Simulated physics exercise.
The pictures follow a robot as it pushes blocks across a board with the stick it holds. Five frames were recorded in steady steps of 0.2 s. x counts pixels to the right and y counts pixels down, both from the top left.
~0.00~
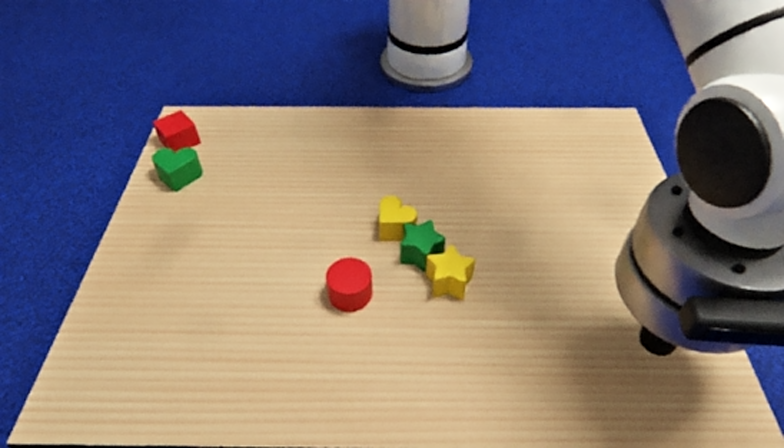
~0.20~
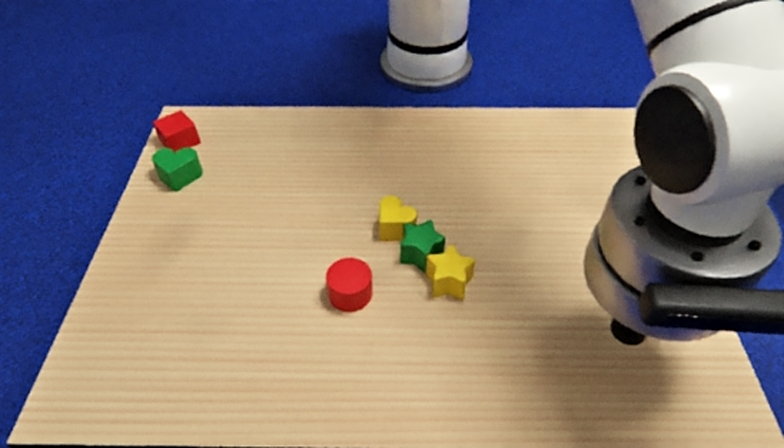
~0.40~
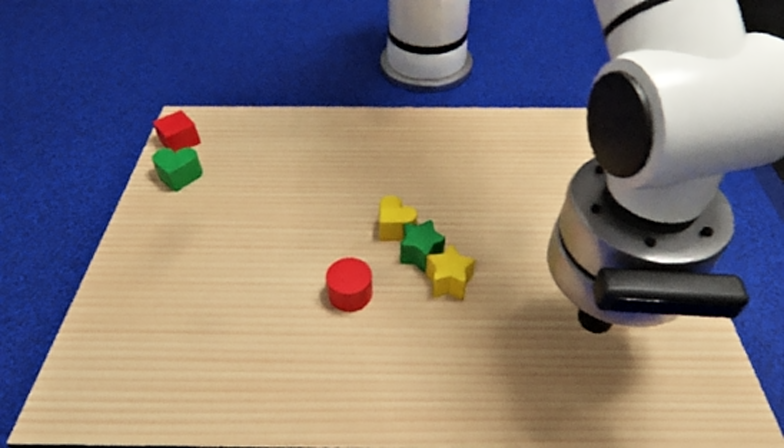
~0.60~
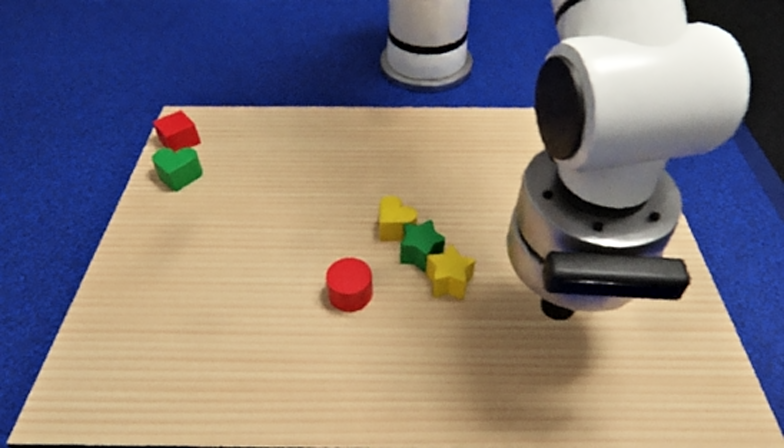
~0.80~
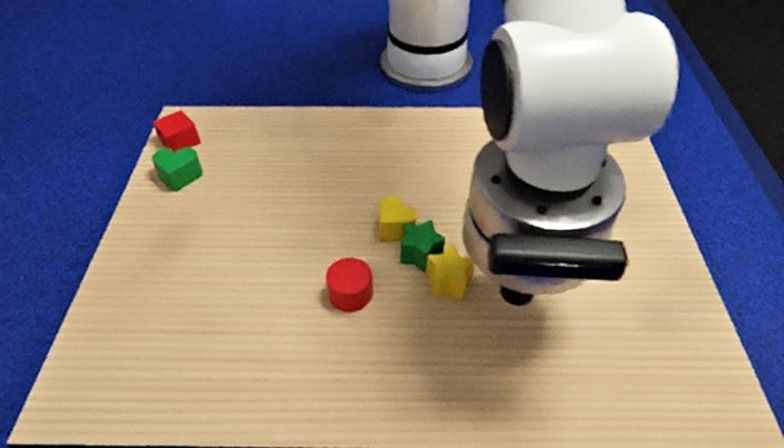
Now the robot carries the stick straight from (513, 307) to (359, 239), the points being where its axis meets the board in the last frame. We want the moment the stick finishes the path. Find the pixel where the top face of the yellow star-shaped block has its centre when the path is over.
When the path ends, it will be at (347, 243).
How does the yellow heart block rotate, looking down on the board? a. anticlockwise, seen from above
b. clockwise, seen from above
Answer: B.
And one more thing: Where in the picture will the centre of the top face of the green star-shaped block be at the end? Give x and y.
The centre of its top will be at (337, 204).
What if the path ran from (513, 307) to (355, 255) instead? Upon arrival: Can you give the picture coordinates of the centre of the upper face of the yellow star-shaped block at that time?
Located at (323, 232).
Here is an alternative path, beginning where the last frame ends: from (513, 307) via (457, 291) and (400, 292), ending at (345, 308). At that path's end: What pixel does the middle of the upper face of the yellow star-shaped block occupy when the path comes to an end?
Expect it around (376, 251).
The first path, step by step. One third of the way, stick (459, 270); yellow heart block (393, 207); green star-shaped block (412, 231); yellow star-shaped block (428, 258).
Two thirds of the way, stick (407, 247); yellow heart block (383, 196), turned 30° clockwise; green star-shaped block (370, 221), turned 50° clockwise; yellow star-shaped block (377, 249), turned 40° anticlockwise.
At the end, stick (358, 226); red circular block (346, 278); yellow heart block (383, 194), turned 35° clockwise; green star-shaped block (337, 204), turned 70° clockwise; yellow star-shaped block (347, 243), turned 90° anticlockwise.
